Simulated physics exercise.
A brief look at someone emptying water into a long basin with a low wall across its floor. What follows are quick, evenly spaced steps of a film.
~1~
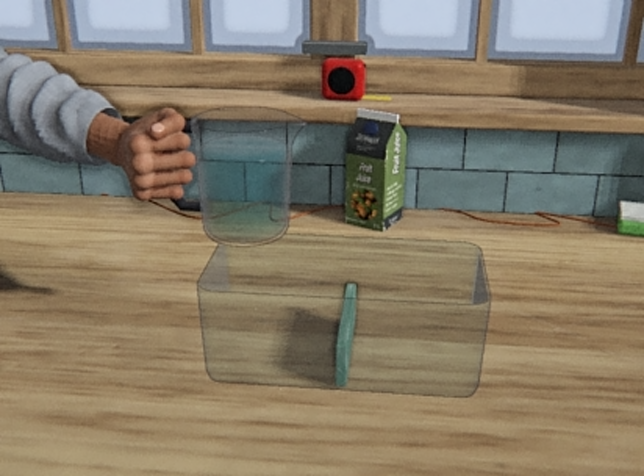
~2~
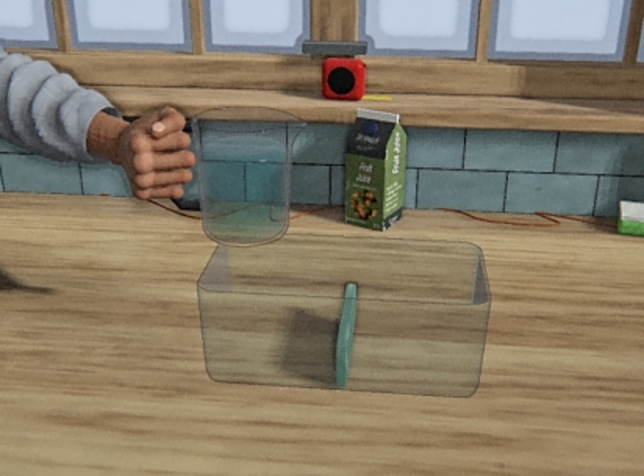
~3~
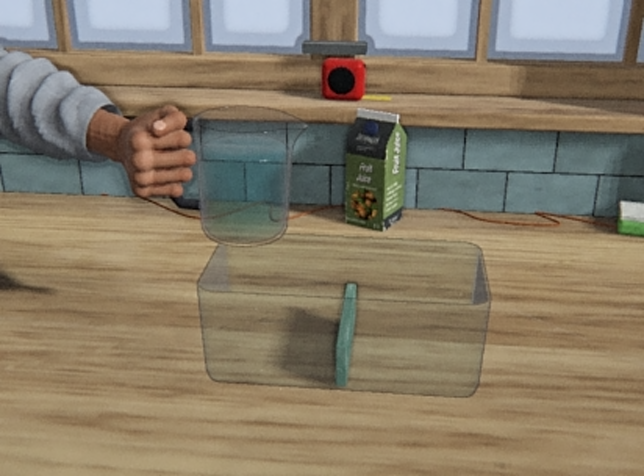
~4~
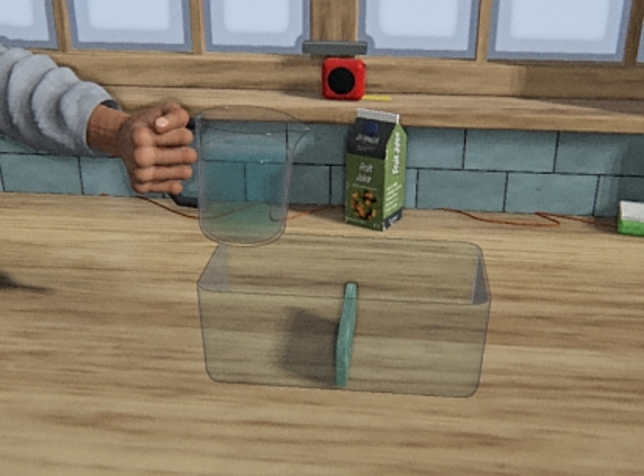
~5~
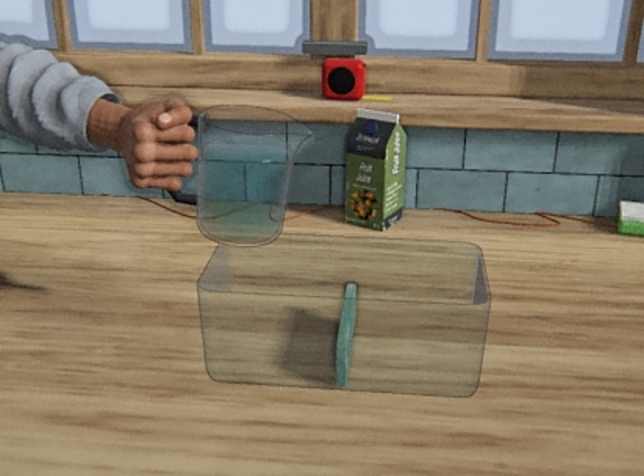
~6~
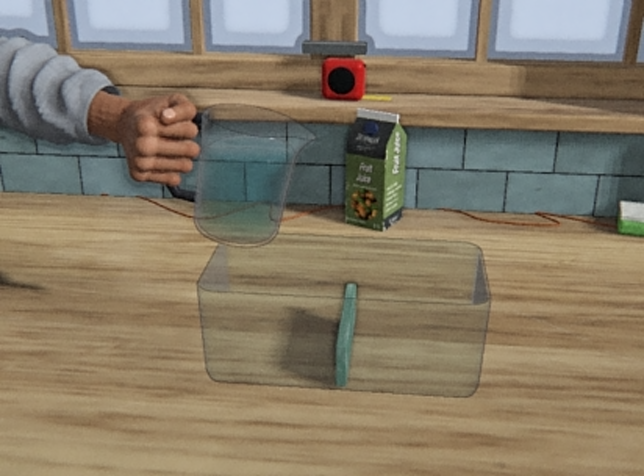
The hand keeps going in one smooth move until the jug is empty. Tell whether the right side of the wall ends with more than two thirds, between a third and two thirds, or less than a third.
The right side ends with more than two thirds.
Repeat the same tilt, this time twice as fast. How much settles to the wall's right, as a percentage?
Share on the right: Some 85 percent.
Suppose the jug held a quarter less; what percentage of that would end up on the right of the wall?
Something like 80 per cent, give or take.
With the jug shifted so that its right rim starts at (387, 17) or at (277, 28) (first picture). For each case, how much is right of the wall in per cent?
Close to 65 in a hundred, and close to 80 in a hundred.
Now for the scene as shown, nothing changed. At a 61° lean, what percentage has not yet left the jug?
Remaining fraction: Approx. 90 %.
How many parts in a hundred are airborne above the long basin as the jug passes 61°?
That comes to near 10 percent.
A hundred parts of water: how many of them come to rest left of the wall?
It is close to 15 per cent.
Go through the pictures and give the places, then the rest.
In the first frame, tilt 0°; pouring edge (307, 123); surface from (201, 144) to (290, 147); the long basin's rim runs from (211, 260) to (485, 274); the wall's top is at (347, 314).
In the second frame, tilt 0°; pouring edge (307, 123); surface from (201, 144) to (289, 147).
In the third frame, tilt 2°; pouring edge (309, 125); surface from (202, 143) to (290, 147).
In the fourth frame, tilt 4°; pouring edge (311, 128); surface from (202, 144) to (291, 148).
In the fifth frame, tilt 7°; pouring edge (314, 132); surface from (203, 145) to (294, 148).
In the sixth frame, tilt 11°; pouring edge (317, 137); surface from (205, 145) to (296, 149).
A moment on, the jug is tipped part way and 91 per cent is still to pour, 0 is left of the wall and 1 right of it.
Next, the jug is tipped on its side and 47 per cent is still to pour, 2 is left of the wall and 37 right of it.
Then the jug is tipped on its side and 12 per cent is still to pour, 6 is left of the wall and 78 right of it.
Later the jug is tipped on its side and 3 per cent is still to pour, 11 is left of the wall and 85 right of it.
At rest 14 per cent lies left of the wall, 85 right of it and 0 outside.
